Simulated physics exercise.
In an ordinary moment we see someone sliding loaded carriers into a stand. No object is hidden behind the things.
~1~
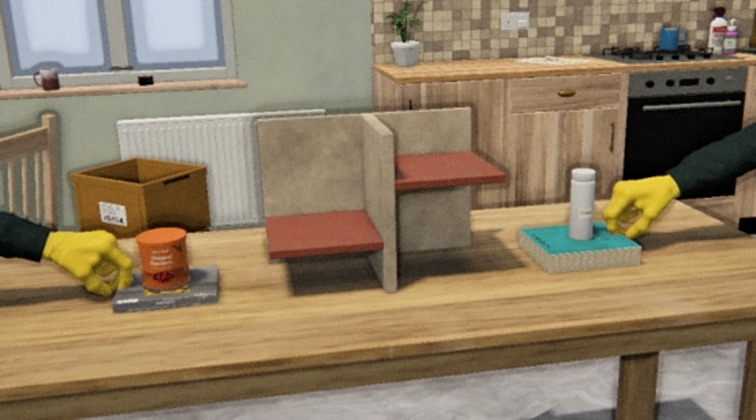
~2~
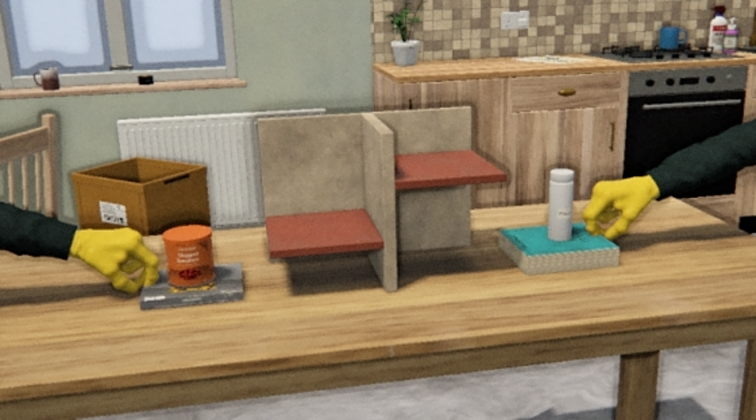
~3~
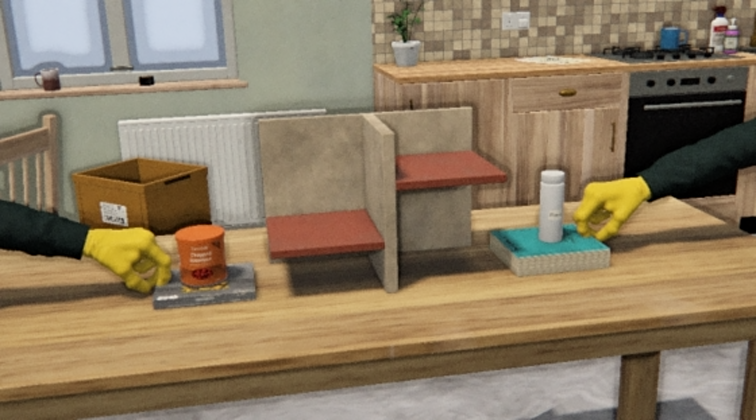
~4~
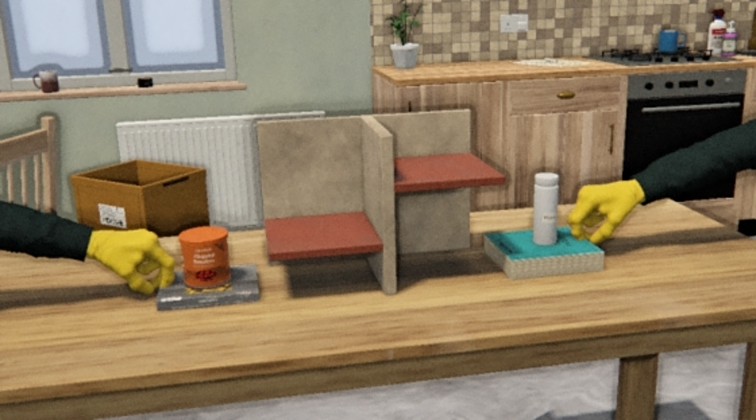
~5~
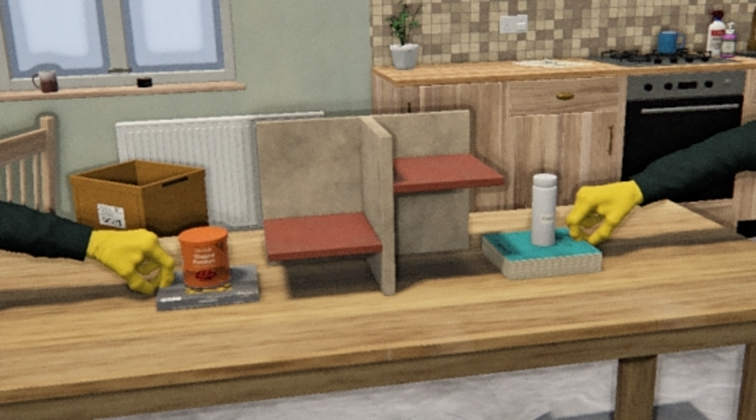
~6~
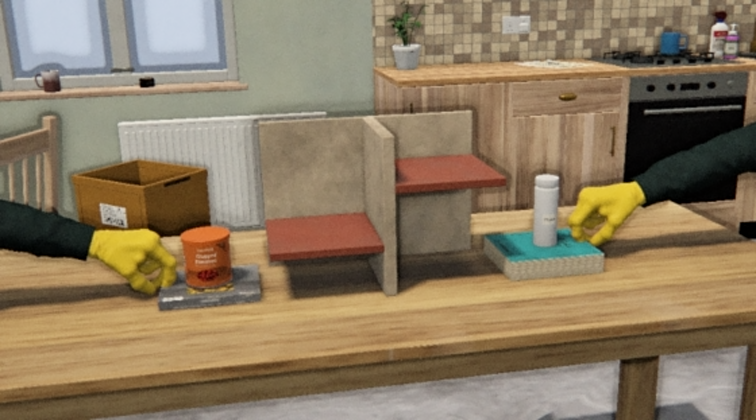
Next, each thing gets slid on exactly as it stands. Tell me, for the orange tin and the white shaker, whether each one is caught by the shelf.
My prediction: The orange tin does not fit; the white shaker fits.
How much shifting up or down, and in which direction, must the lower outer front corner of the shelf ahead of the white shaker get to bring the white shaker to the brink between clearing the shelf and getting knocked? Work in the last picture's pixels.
Down, roughly 8 px.
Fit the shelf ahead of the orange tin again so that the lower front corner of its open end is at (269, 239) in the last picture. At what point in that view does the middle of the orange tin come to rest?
I'd expect it to stop somewhere around (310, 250).
Then, 0.86 s past the last view, orange tin pushed back on its carrier near (244, 255); white shaker riding along near (505, 215).
Then, 1.52 s past the last view, orange tin leaning 14° off how it started near (247, 255); white shaker riding along near (458, 218).
Finally, the orange tin is knocked back, near (249, 259); the white shaker passes below, near (447, 219).
